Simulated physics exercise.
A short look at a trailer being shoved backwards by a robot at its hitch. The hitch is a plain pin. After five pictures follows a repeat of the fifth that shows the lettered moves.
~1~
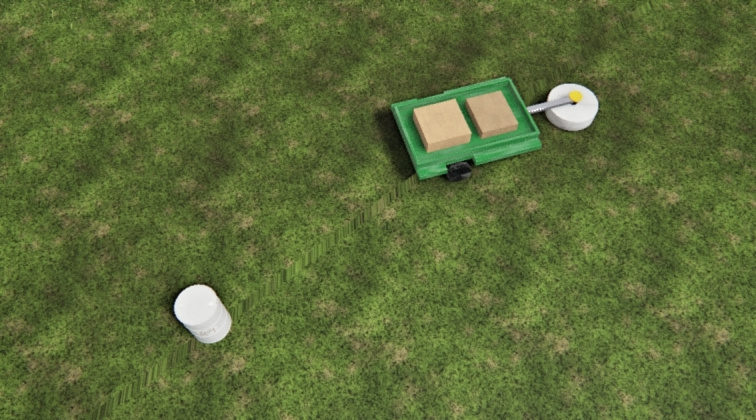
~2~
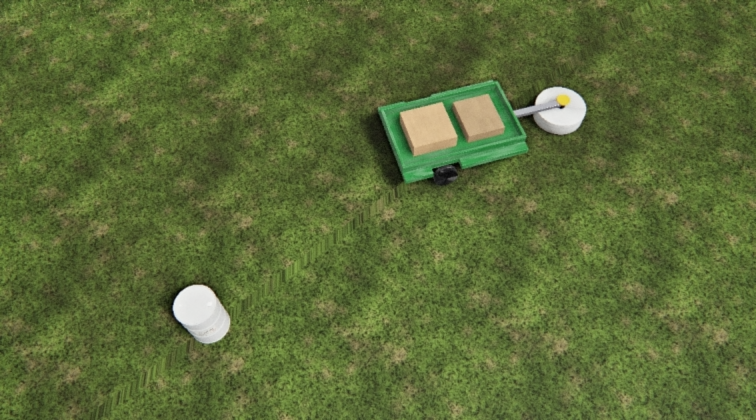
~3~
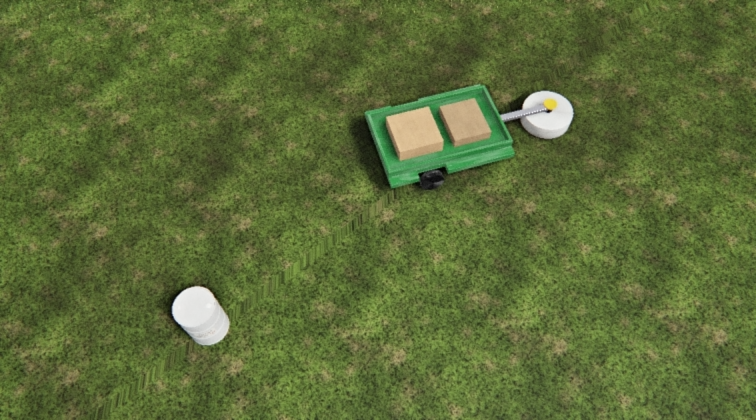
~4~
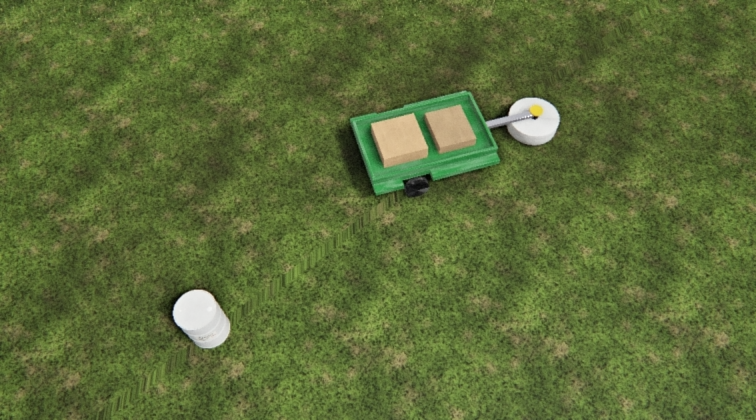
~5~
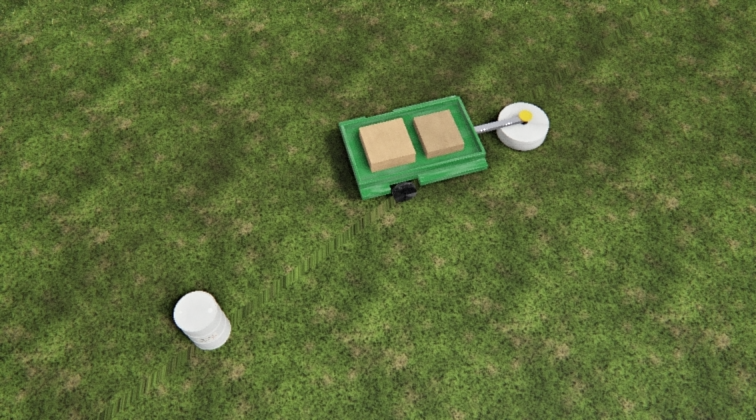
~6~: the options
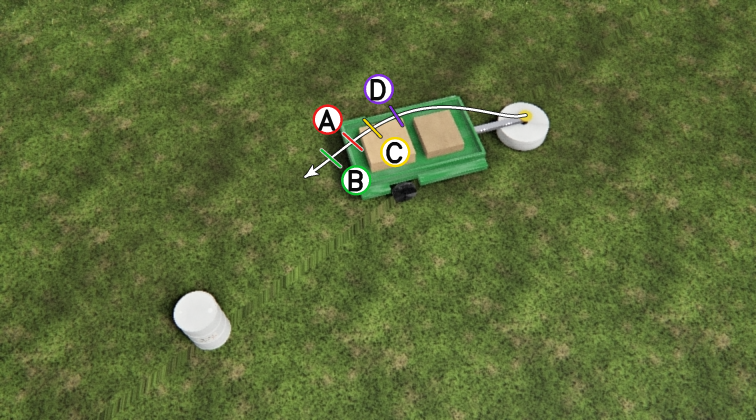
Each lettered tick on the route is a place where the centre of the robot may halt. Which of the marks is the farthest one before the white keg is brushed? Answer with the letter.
Stop at A.
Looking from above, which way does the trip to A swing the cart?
Anticlockwise.
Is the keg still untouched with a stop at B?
For that mark, no.
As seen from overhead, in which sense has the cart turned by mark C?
Anticlockwise.
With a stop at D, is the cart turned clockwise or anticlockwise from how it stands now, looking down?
For that mark, anticlockwise.
On the marked copy, A at (353, 142); B at (331, 158); C at (372, 128); D at (396, 116); the route from (526, 115) via (405, 113) to (305, 177).
With A. Early on, robot (459, 117), cart (356, 157).
Further on, robot (399, 124), cart (306, 183).
At the end, robot (353, 150), cart (258, 219); nothing has been touched.
As for the rest, B is too far, the keg has been hit; C is safe but short; D is safe but short.
